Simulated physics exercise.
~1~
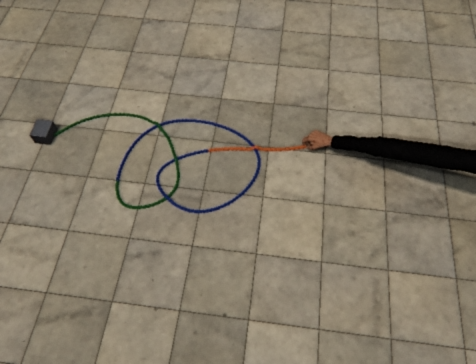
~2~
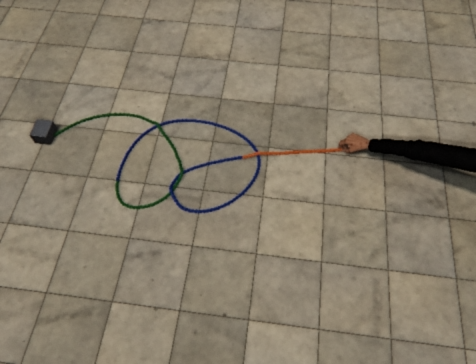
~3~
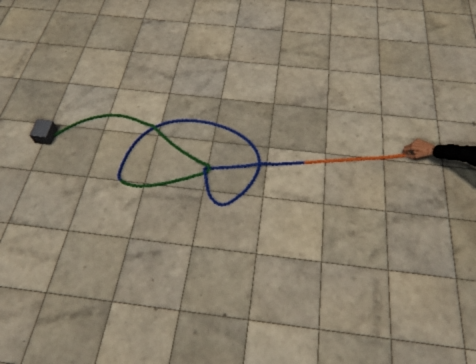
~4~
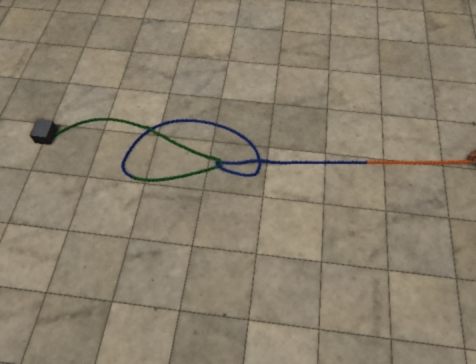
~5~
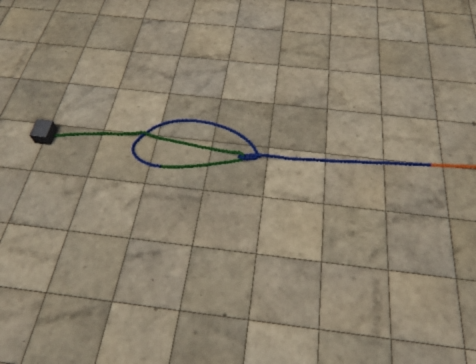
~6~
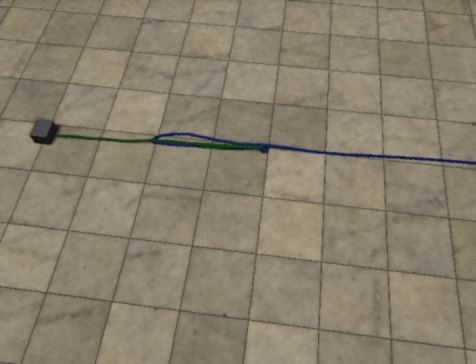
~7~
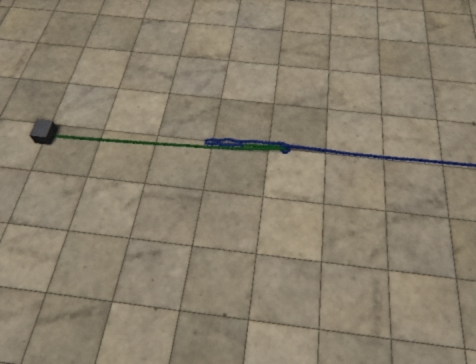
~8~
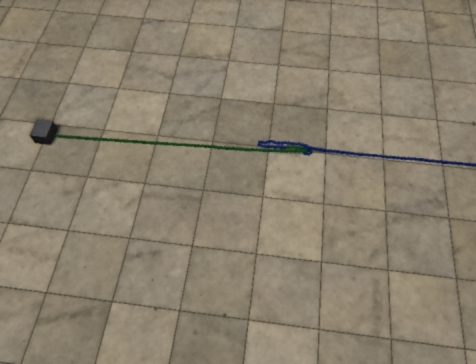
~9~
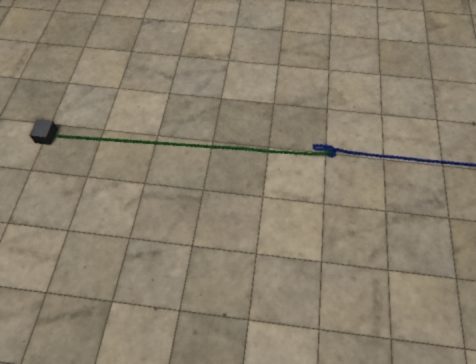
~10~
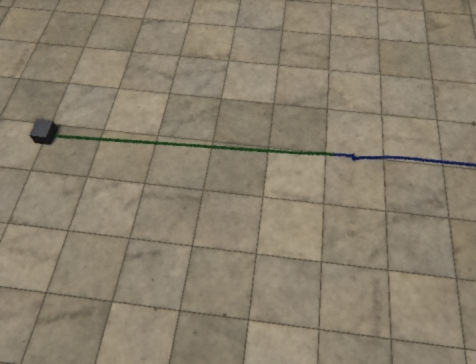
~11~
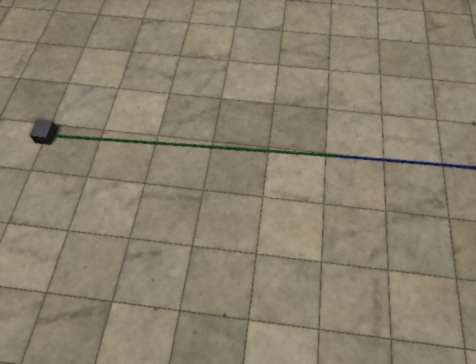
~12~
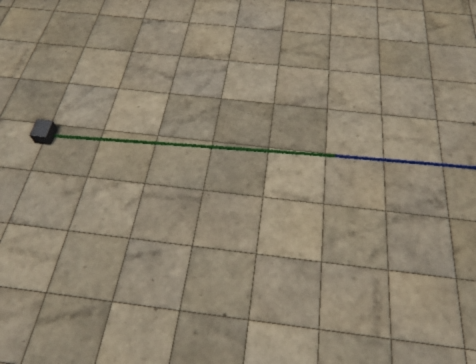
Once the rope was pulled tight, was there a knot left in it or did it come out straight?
It came out straight. The loops shrank to a small bunch and then slipped away, leaving no knot in the rope.
